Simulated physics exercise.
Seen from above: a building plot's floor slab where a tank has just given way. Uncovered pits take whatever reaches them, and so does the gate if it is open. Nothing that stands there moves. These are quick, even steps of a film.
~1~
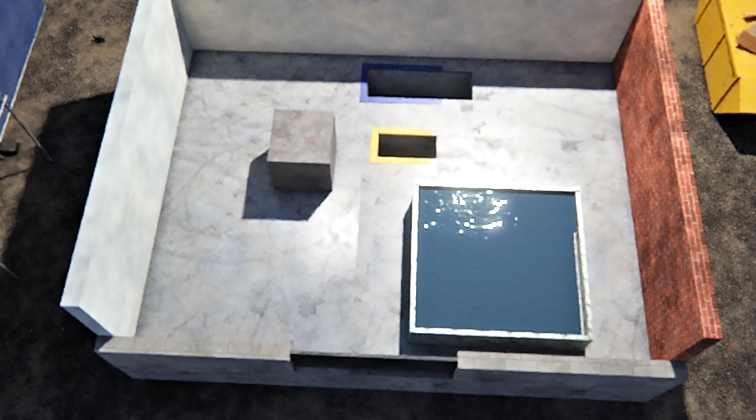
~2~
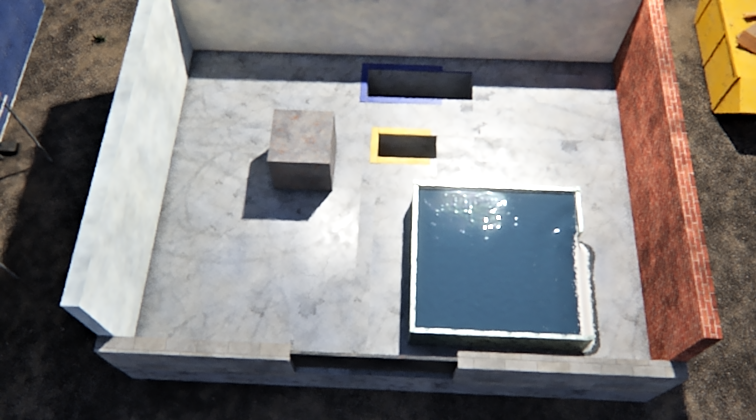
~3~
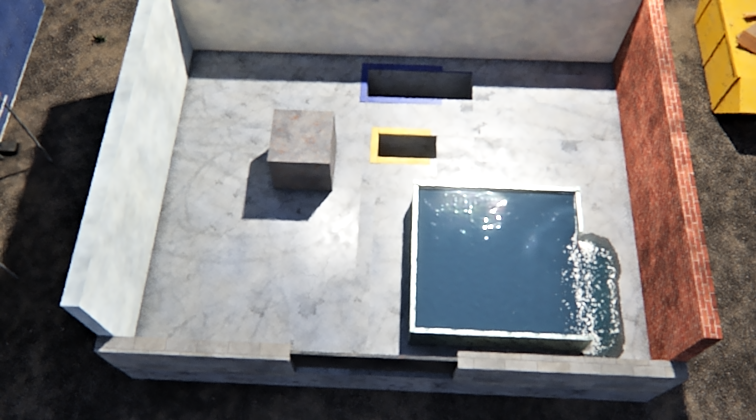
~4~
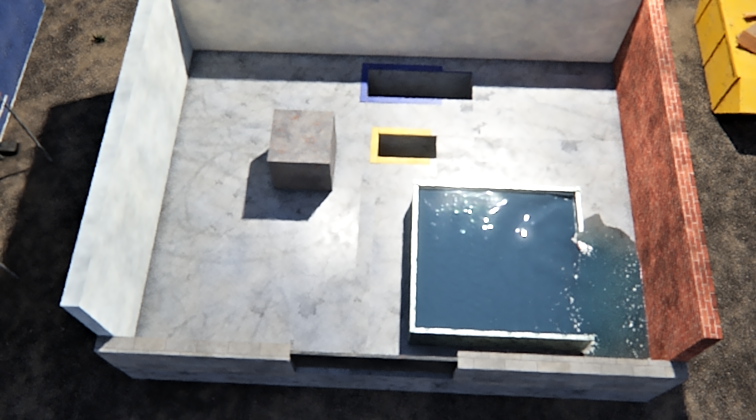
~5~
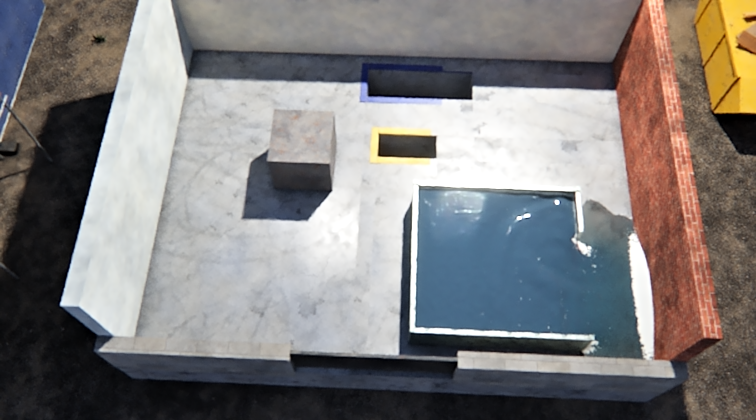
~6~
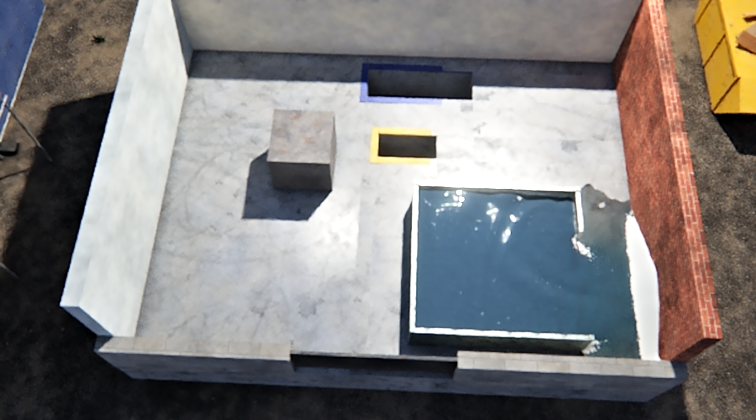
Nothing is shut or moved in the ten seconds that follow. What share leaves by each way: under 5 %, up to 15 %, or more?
One by one: The gate takes not even 5 %; the yellow pit takes not even 5 %; the blue pit takes above 15 %.
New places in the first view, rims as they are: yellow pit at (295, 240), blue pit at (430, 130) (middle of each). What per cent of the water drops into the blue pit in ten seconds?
In per cent: Blue 10.
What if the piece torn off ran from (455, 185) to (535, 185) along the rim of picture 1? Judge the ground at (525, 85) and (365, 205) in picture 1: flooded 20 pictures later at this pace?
As listed: Awash, dry.
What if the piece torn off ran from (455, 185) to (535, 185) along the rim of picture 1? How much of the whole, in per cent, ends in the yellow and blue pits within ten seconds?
Per cent: Yellow 8, blue 40.
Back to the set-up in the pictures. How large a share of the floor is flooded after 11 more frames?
Roughly 25 per cent.
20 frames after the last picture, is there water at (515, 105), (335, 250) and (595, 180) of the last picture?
In turn: Flooded, dry, covered.
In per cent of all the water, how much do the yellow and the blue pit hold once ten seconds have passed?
In turn 2 and 22 per cent.
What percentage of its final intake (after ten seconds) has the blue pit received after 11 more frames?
Near 0 in a hundred.
A moment on, water covers 10 % of the floor; the gate 0 %, the yellow pit 0 %, the blue pit 0 %.
Next, water covers 25 % of the floor; the gate 0 %, the yellow pit 0 %, the blue pit 0 %.
Then, water covers 45 % of the floor; the gate 0 %, the yellow pit 0 %, the blue pit 0 %.
Later, water covers 60 % of the floor; the gate 0 %, the yellow pit 0 %, the blue pit 10 %.
In the end, water covers 75 % of the floor; the gate 0 %, the yellow pit 2 %, the blue pit 22 %.
